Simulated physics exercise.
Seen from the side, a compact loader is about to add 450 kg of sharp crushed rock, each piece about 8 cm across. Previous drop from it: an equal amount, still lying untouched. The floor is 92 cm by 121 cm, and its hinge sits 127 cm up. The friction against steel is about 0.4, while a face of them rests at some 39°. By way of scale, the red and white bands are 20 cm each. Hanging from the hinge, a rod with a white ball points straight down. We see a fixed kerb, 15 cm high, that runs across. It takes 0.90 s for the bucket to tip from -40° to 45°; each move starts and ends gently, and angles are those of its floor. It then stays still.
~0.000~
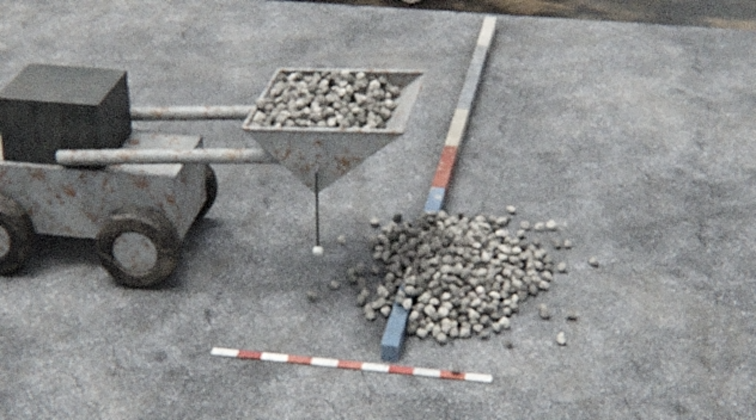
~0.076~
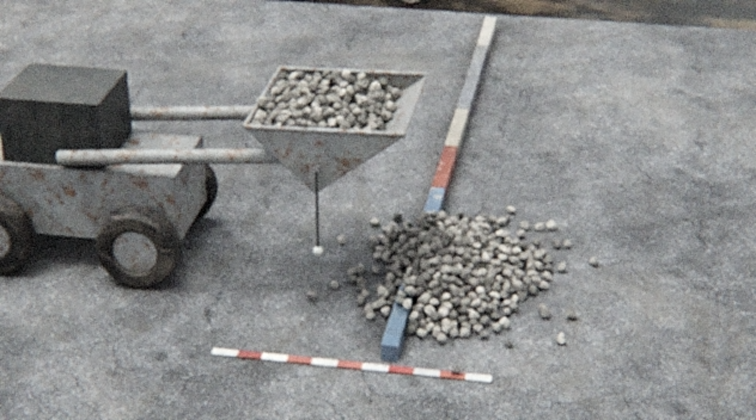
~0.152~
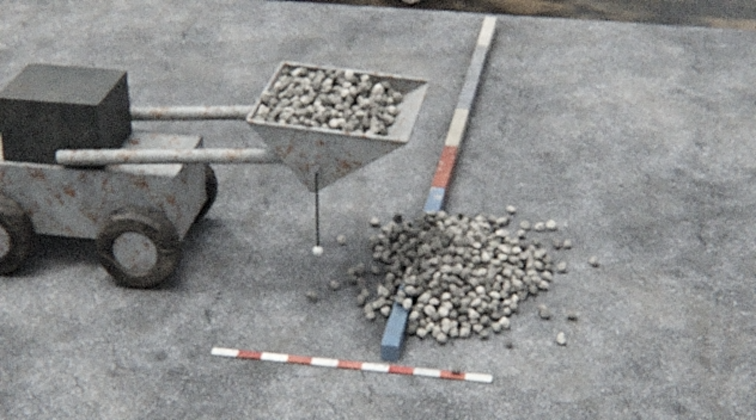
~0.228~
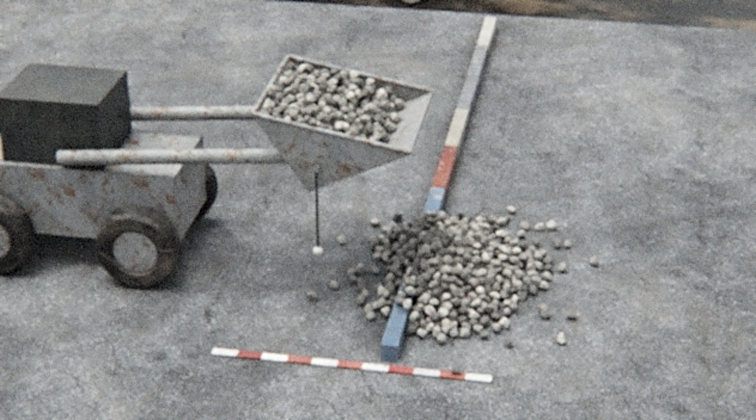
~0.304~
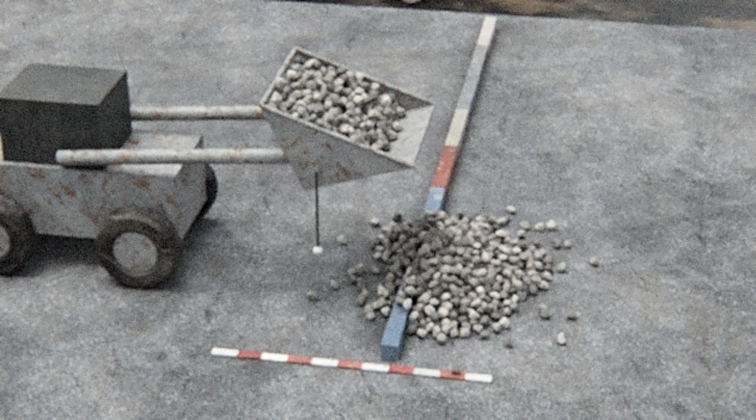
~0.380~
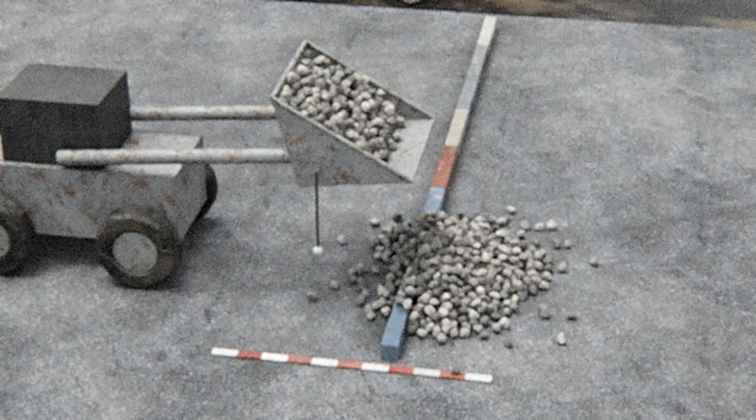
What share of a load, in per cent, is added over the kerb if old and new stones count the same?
I would say 44 percent.
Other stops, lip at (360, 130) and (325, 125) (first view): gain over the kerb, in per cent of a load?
First place: Roughly 5 %; second place: Roughly 0 %.
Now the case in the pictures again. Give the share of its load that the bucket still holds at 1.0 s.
It keeps some 60 percent of its load.
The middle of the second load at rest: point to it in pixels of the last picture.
Around (414, 255) in the last picture.
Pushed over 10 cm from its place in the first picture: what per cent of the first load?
About 10 %.
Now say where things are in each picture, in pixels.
The first frame shows lip at (404, 132), floor tilted -40°, highest stones at (336, 83). The earlier load is highest near (440, 241), 31 cm above ground level, 20 % on this side of the kerb, 80 % over the kerb.
The second frame shows lip at (405, 135), floor tilted -38°, highest stones at (337, 83); the stones move at 0.2 m/s on average.
The third frame shows lip at (408, 142), floor tilted -34°, highest stones at (318, 81); the stones move at 0.3 m/s on average.
In the fourth frame, the bucket is at -26°, its lip at (411, 153); the top of the load is at (300, 77); the stones move at 0.5 m/s on average.
The fifth frame shows lip at (414, 166), floor tilted -17°, highest stones at (301, 71); the stones move at 0.6 m/s on average.
The sixth frame shows lip at (413, 182), floor tilted -7°, highest stones at (309, 66); the stones move at 0.6 m/s on average.
After 0.7 s the floor is at 32°; in per cent of one load, 100 in the bucket, 20 on this side of the kerb, 80 over the kerb; the foremost stones are at (564, 280).
After 1.0 s the floor is at 45°; in per cent of one load, 61 in the bucket, 54 on this side of the kerb, 85 over the kerb; the foremost stones are at (564, 280).
After 1.4 s the floor is at 45°; in per cent of one load, 10 in the bucket, 75 on this side of the kerb, 115 over the kerb; the foremost stones are at (563, 289).
After 4.1 s the floor is at 45°; in per cent of one load, 0 in the bucket, 76 on this side of the kerb, 124 over the kerb; the foremost stones are at (594, 315). Net gain over the kerb, 44.
